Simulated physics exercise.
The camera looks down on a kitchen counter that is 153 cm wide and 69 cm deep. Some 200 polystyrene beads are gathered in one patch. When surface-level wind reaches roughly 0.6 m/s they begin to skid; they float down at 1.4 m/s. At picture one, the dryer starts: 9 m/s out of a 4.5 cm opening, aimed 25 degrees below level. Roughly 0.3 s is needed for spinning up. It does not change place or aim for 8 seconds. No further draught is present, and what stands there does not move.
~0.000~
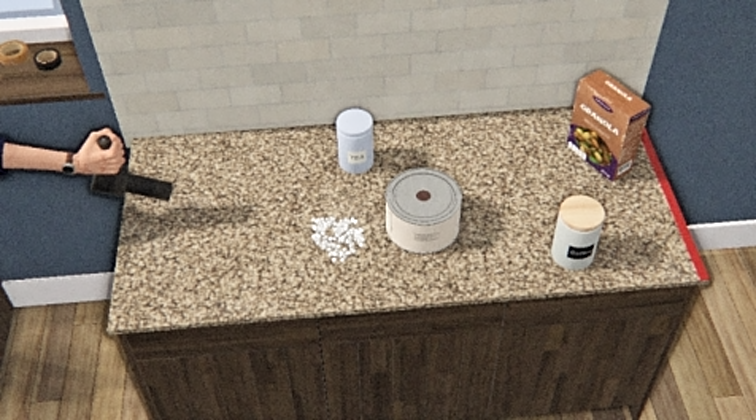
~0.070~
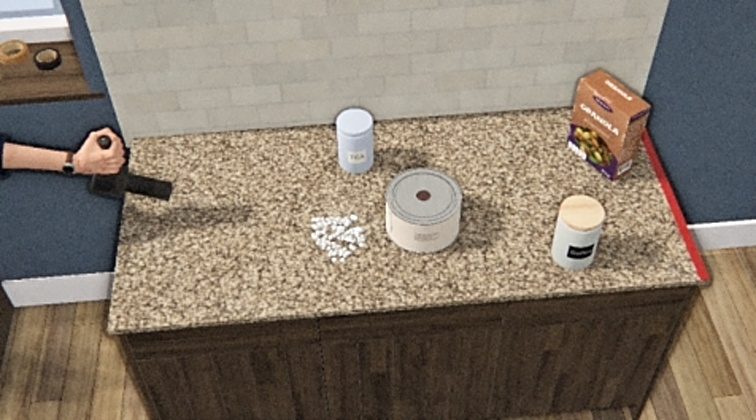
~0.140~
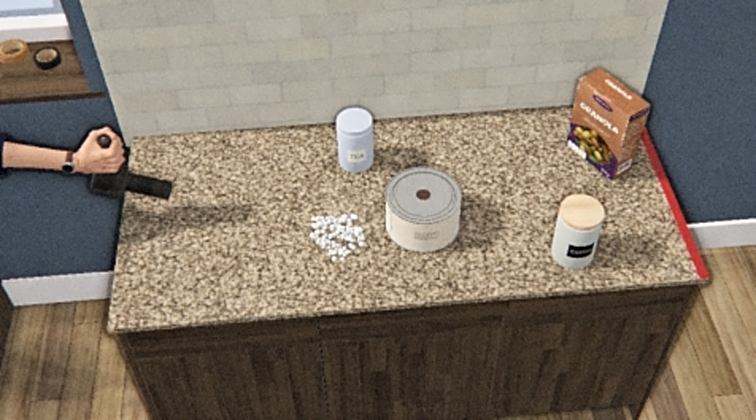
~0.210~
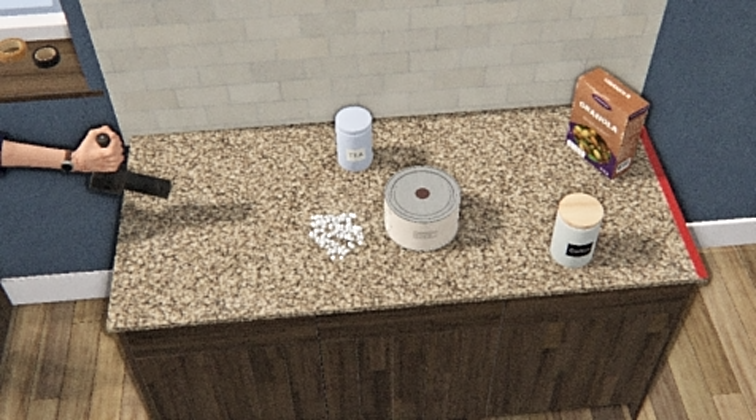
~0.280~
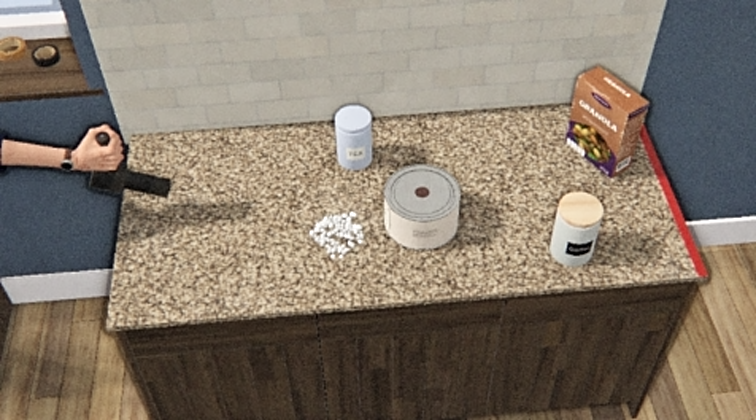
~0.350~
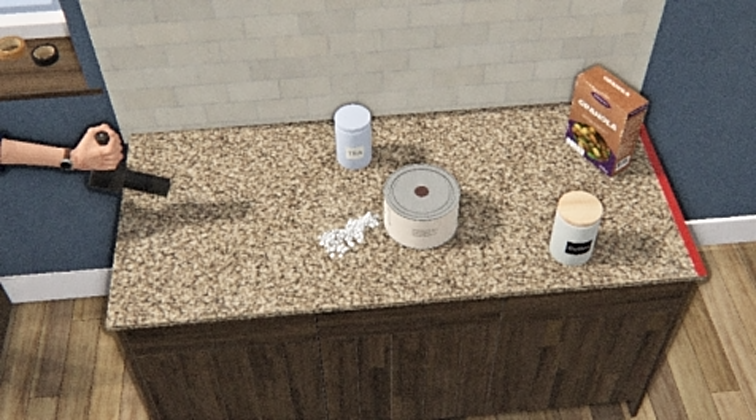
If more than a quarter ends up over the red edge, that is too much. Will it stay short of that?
Yes, at most a quarter is lost there.
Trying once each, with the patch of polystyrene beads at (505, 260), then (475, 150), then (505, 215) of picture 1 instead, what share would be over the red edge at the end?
About 0, 80 and 20 in a hundred, in that order.
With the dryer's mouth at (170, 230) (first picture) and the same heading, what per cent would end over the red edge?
I'd put it at around 40 per cent.
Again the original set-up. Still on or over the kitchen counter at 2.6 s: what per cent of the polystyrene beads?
Estimated share: Some 2 %.
After 1.6 s the count stands so, 0 % are over the red edge.
After 2.6 s the count stands so, 0 % are over the red edge.
After 4.4 s the count stands so, 0 % are over the red edge.
After 8.0 s, at the end, 0 % are over the red edge.
